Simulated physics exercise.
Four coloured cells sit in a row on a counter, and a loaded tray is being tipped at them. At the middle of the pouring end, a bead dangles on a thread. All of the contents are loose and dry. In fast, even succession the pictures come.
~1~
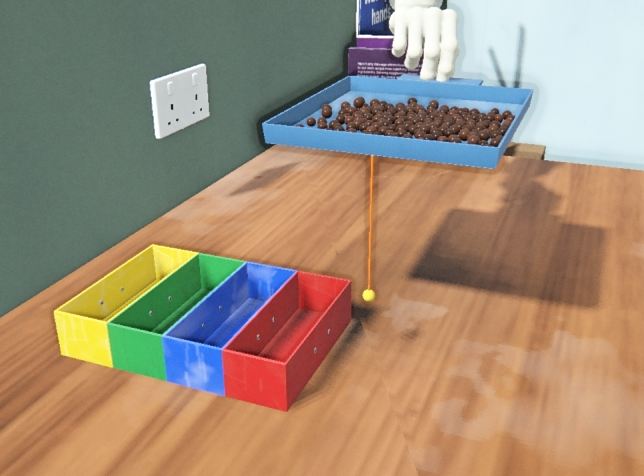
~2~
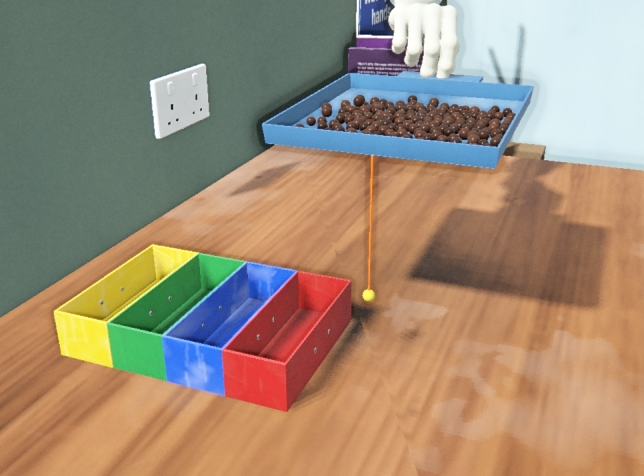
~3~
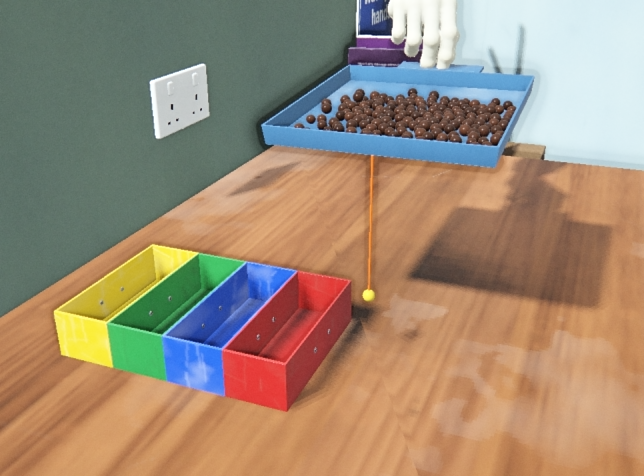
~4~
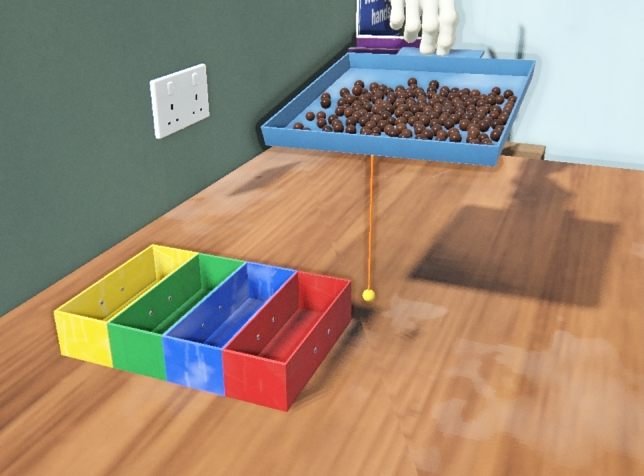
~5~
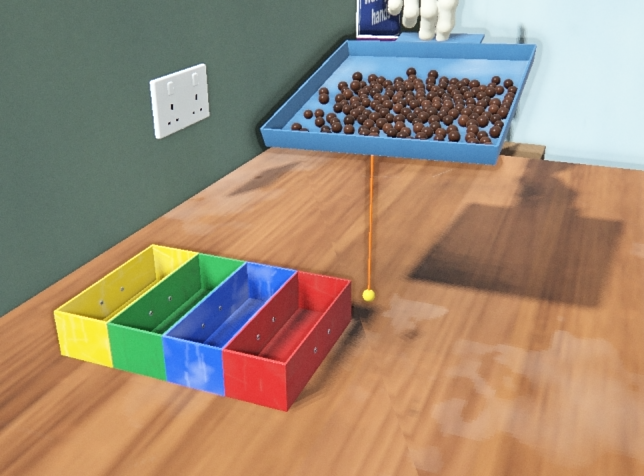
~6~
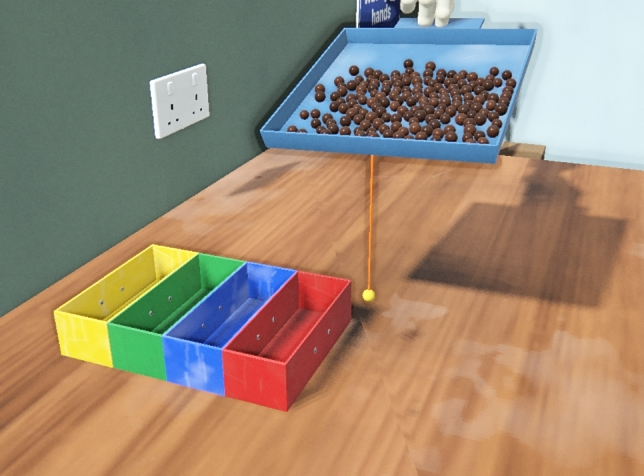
A blue tray of chocolate balls tilts gradually as a white hand moves behind it.
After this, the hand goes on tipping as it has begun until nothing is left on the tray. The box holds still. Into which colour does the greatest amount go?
The greatest amount goes into red.
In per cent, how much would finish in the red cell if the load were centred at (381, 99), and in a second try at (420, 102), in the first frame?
About 40 %, then about 30 %.
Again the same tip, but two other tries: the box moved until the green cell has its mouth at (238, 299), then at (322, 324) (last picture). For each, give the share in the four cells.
First try: Around 70 percent; second try: Around 80 percent.
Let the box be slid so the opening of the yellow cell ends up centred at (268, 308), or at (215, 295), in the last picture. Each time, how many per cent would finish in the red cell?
0 and 20 %.
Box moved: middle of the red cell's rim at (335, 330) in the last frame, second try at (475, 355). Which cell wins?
The first time it is blue; the second time it is that yellow cell.
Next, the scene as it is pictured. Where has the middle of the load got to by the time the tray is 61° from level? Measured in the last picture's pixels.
Somewhere near pixel (380, 97).
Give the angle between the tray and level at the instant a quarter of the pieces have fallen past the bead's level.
Angle: Close to 95°.
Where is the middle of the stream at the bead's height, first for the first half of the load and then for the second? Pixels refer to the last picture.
For the early half I get (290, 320), and for the late half (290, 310).
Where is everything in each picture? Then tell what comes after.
The first picture shows corners of the pouring end at (266, 123) and (496, 147), level; middle of the load at (416, 123), chocolate balls; bead on its thread at (369, 295); yellow cell at (83, 335); green cell at (137, 347); blue cell at (194, 361); red cell at (255, 376).
The second picture shows corners of the pouring end at (266, 124) and (496, 147), level; middle of the load at (416, 121).
The third picture shows corners of the pouring end at (265, 125) and (496, 146), tipped barely, lowest at the left corner; middle of the load at (416, 117).
The fourth picture shows corners of the pouring end at (264, 126) and (496, 145), tipped a little, lowest at the left corner; middle of the load at (416, 111).
The fifth picture shows corners of the pouring end at (264, 128) and (495, 145), tipped a little, lowest at the left corner; middle of the load at (415, 105).
The sixth picture shows corners of the pouring end at (263, 130) and (495, 144), tipped clearly, lowest at the left corner; middle of the load at (411, 102), nearly all on the move; yellow cell at (83, 335); green cell at (137, 347); blue cell at (194, 361); red cell at (255, 376).
Soon after the last picture, tray tipped steeply; all on the tray.
A little later, tray tipped past a quarter turn; about a quarter on the tray; about a quarter in the red cell; a small part in the blue cell; about half falling or outside the box.
Later still, tray tipped past a quarter turn; about a third in the red cell; a small part in the blue cell; a stray few in the green cell; a stray few in the yellow cell; about half falling or outside the box.
By the end, tray tipped past a quarter turn; about a third in the red cell; a small part in the blue cell; a stray few in the green cell; a stray few in the yellow cell; about half outside the box.
